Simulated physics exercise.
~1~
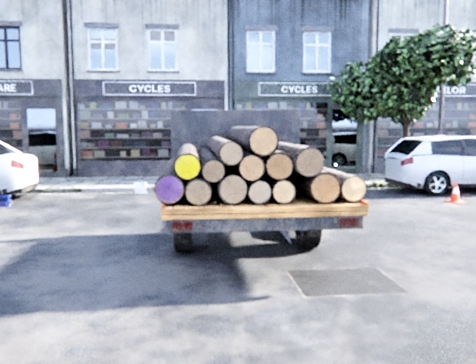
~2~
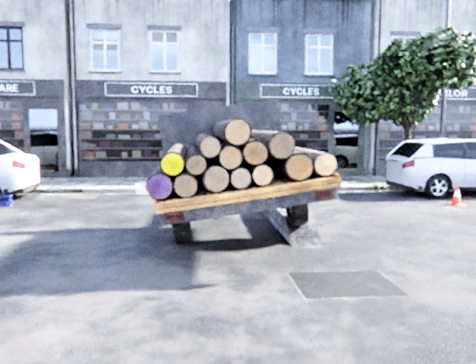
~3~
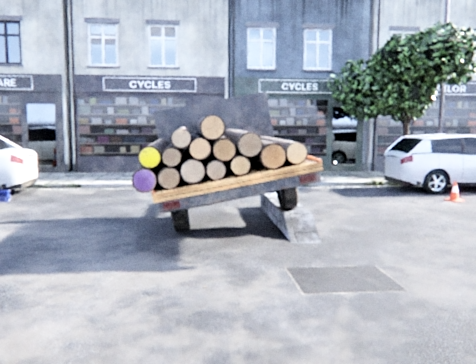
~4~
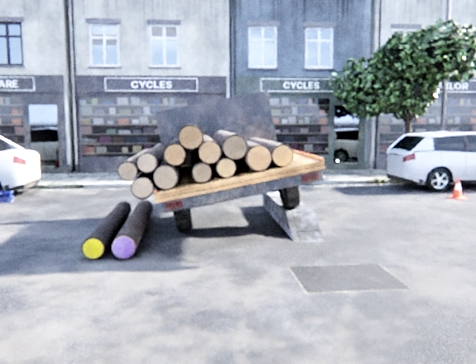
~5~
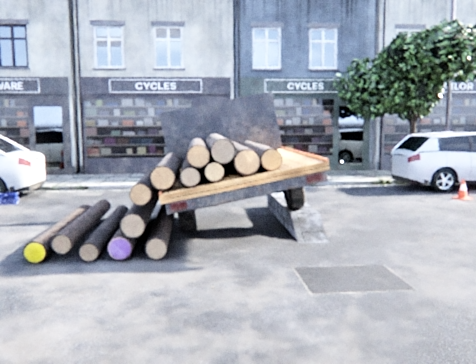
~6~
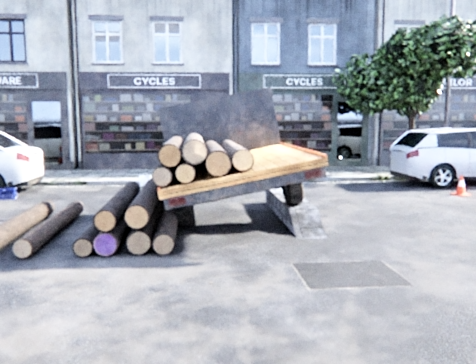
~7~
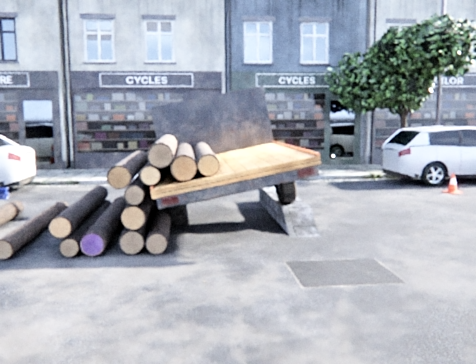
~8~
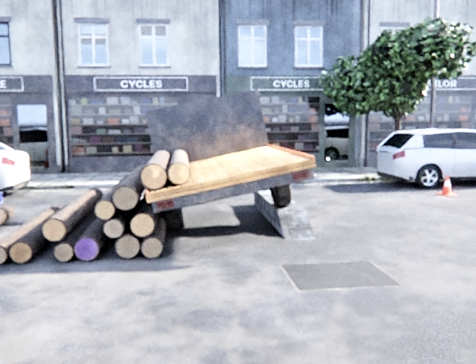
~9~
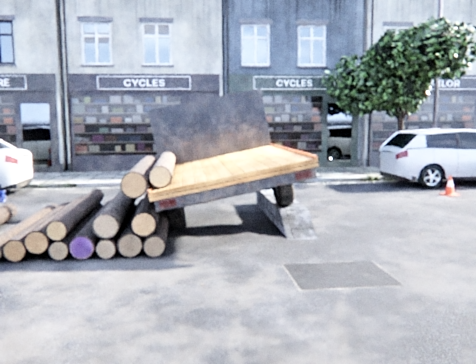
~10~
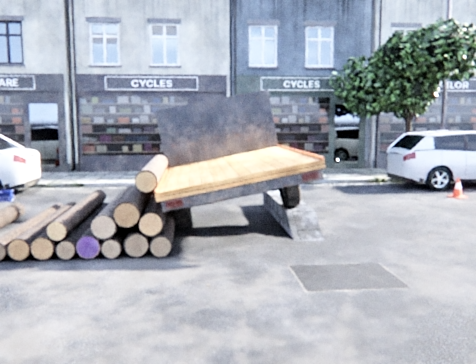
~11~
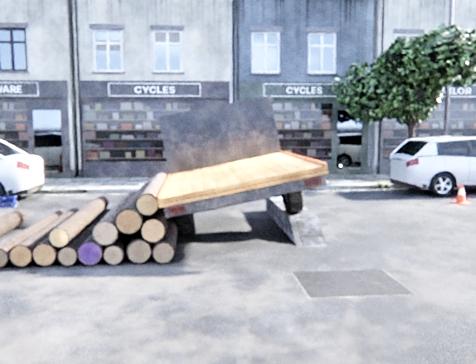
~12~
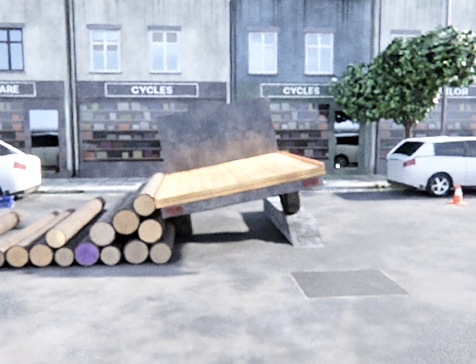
The clip shows a flatbed trailer stacked with logs on a street tilting as its right side rises on a ramp. The yellow-ended and purple-ended logs drop off the left side first, and the others follow until all lie heaped left of the trailer, its bed empty.
